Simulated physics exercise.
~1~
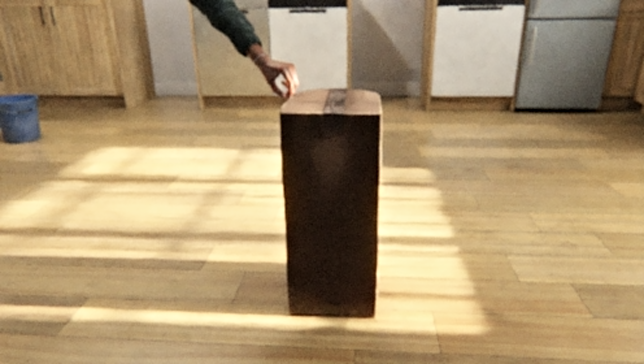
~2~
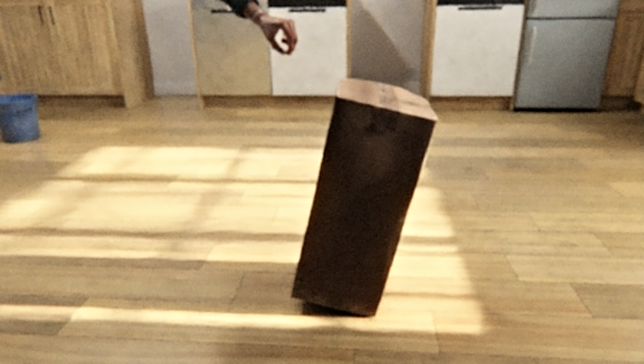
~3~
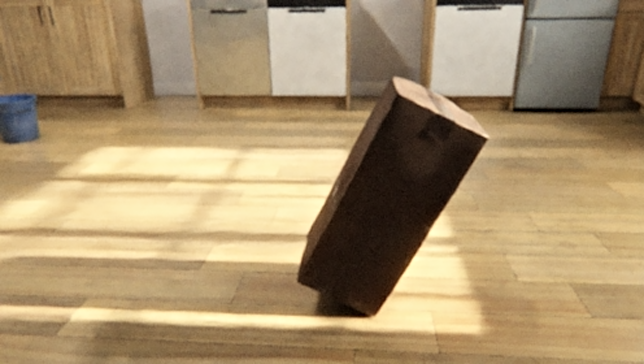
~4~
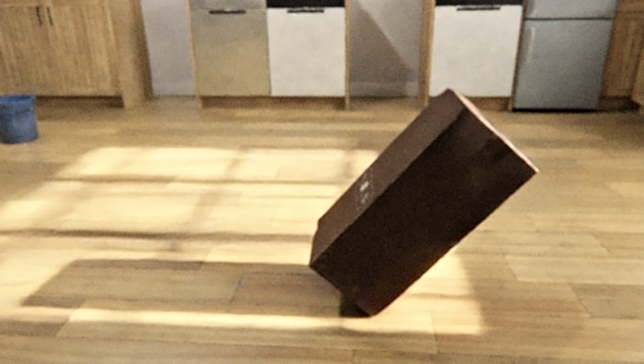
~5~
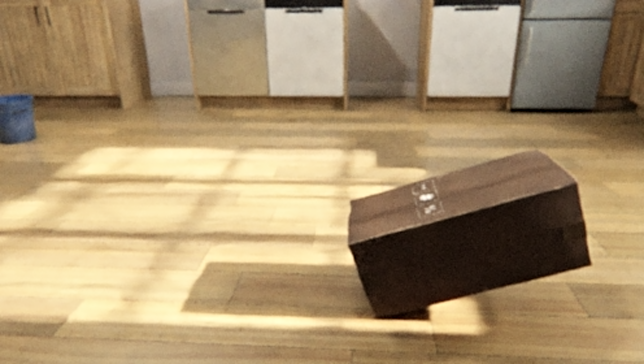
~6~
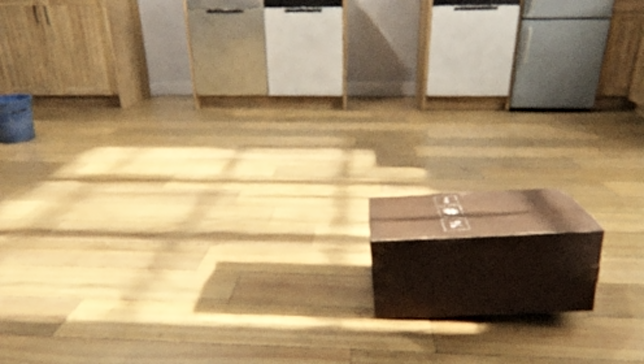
To begin with, a tall brown parcel stands upright on a sunlit wooden floor, with kitchen cabinets and a blue bucket behind it, while a hand in a dark sleeve touches its top from the left. The parcel tips to the right as the hand lets go and draws back out of view. It keeps leaning further over its lower edge, its shadow stretching across the floor to the left. The parcel then swings down steeply, showing white markings on the side that now faces up. Finally, it drops onto its side and ends up lying lengthwise on the floorboards, toward the right.
